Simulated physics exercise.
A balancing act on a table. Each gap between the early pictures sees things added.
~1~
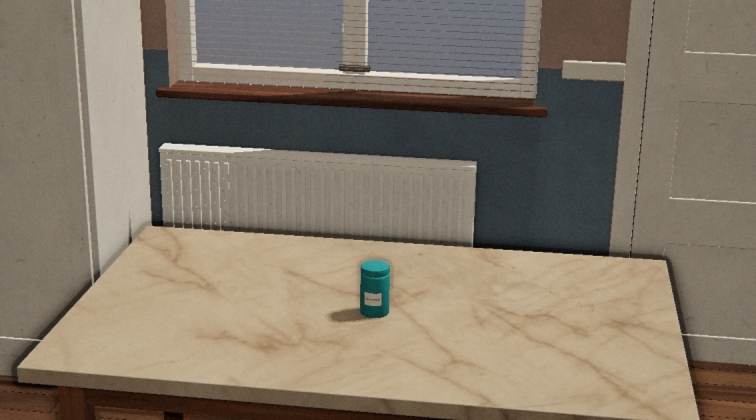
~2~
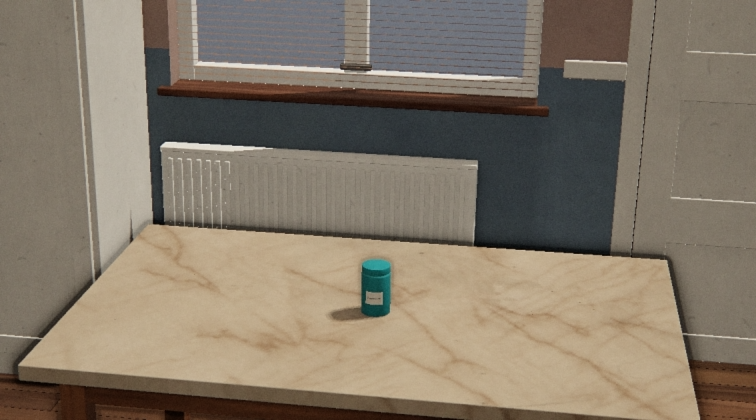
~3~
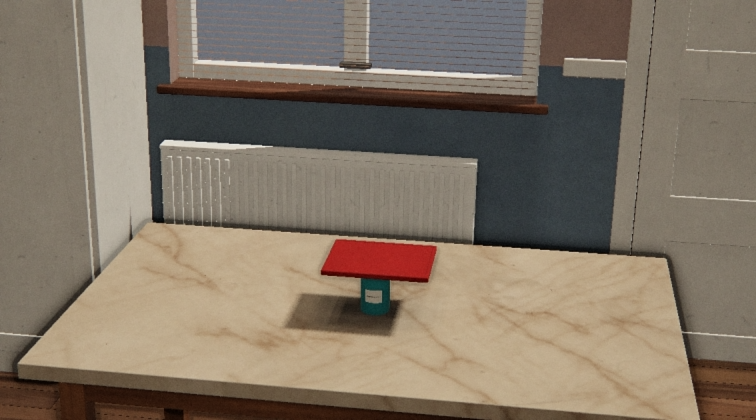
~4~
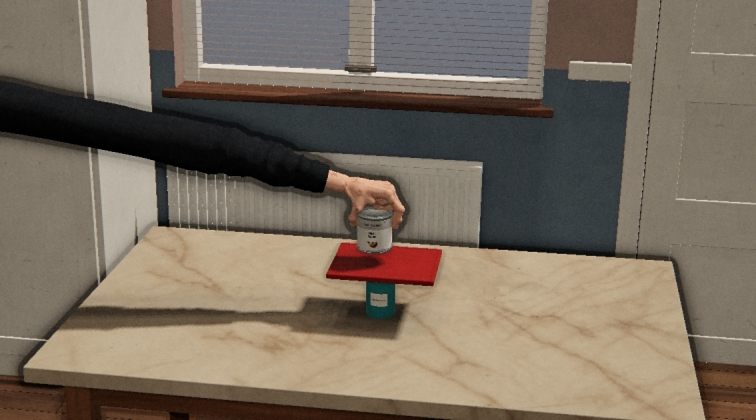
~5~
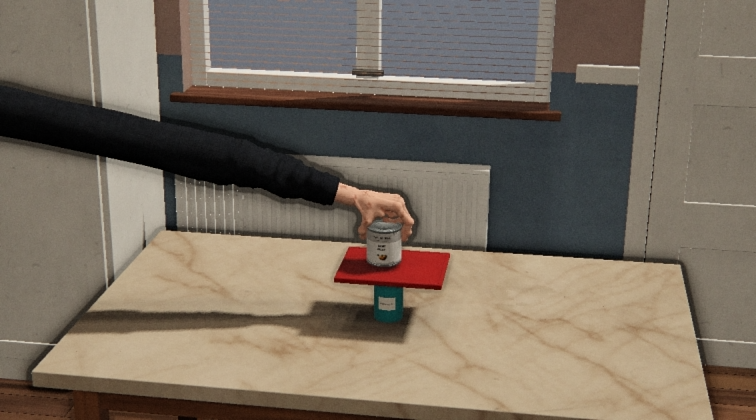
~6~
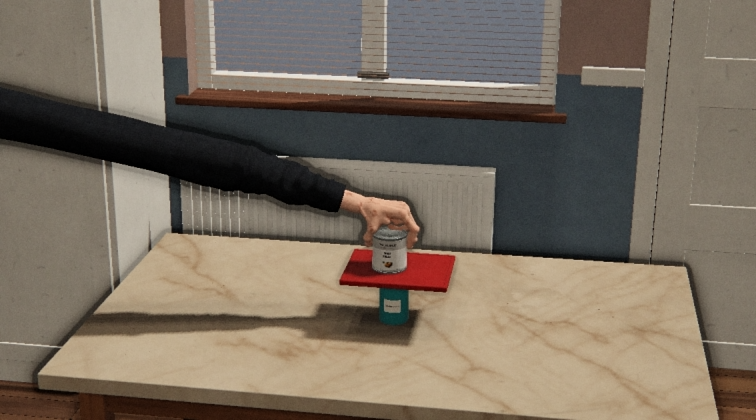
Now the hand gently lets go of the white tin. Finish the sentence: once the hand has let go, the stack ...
The stack stands firm.
Then, 0.40 s later than the last frame, all is still.
Then, 1.10 s later than the last frame, white tin resting near (390, 251).
When it is over, all 3 as before. End places, in pixels of the last picture, white tin near (390, 251). The stack holds.
